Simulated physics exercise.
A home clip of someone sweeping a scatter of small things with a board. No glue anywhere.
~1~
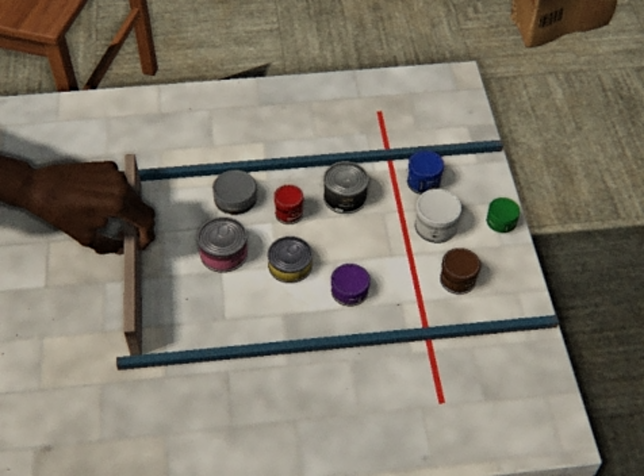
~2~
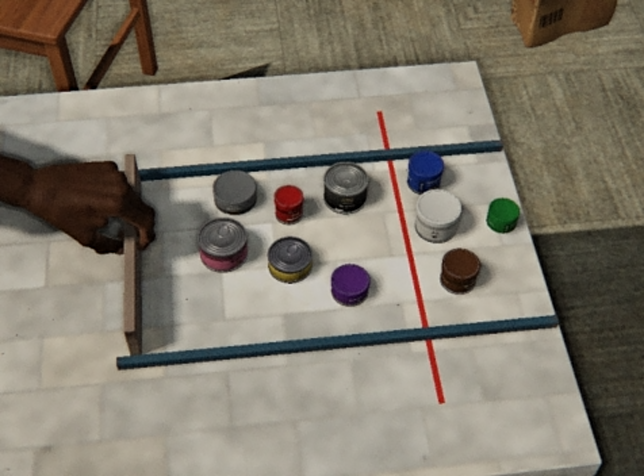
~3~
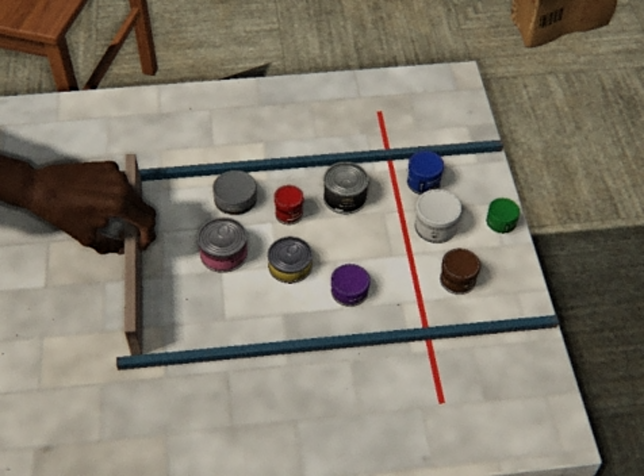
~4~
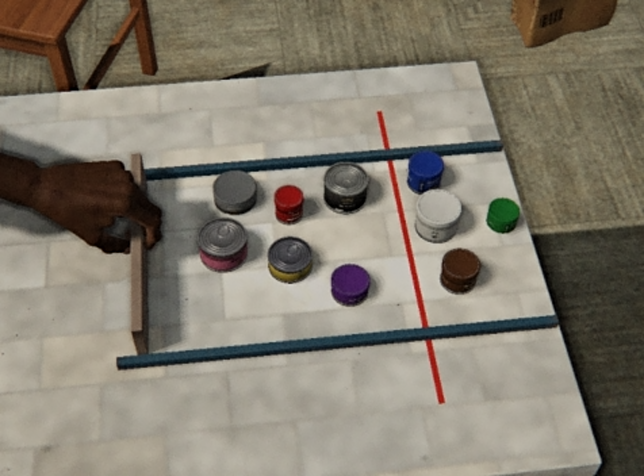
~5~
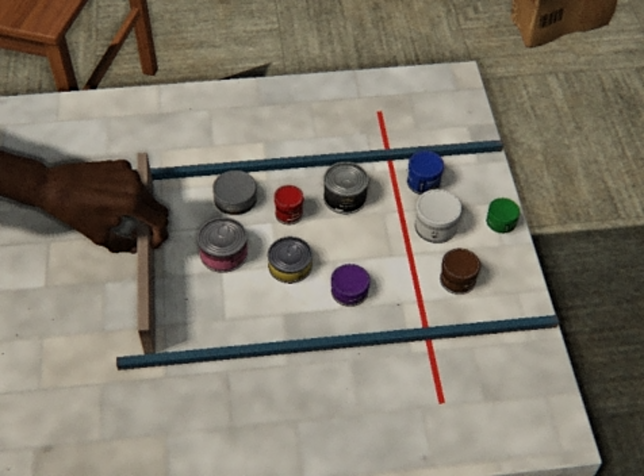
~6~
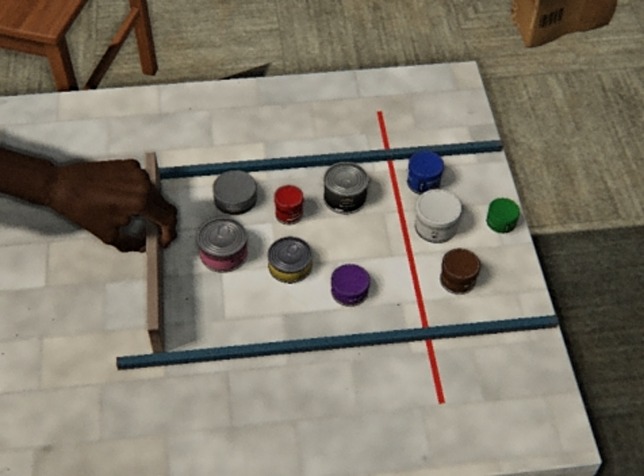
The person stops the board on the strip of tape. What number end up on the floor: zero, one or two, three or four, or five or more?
Here the number that fall off is zero.
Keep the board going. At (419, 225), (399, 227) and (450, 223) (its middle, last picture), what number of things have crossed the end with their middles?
It would be 0, 0 and 1.
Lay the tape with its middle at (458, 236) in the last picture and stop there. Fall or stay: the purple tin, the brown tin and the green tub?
The purple tin holds on, the brown tin remains up, the green tub comes down.
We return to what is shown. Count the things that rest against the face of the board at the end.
That makes 5.
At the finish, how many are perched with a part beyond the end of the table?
0 of them.
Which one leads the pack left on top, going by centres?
That is the green tub.
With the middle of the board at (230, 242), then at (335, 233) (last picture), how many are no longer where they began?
At the one place 3, at the other 6.
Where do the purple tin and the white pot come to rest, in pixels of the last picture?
About (441, 299), and the other about (475, 219).
Early on, none off yet; green tub at rest near (503, 216); brown tin at rest near (460, 272); white pot at rest near (438, 216).
Finally, the number that fall off is zero.
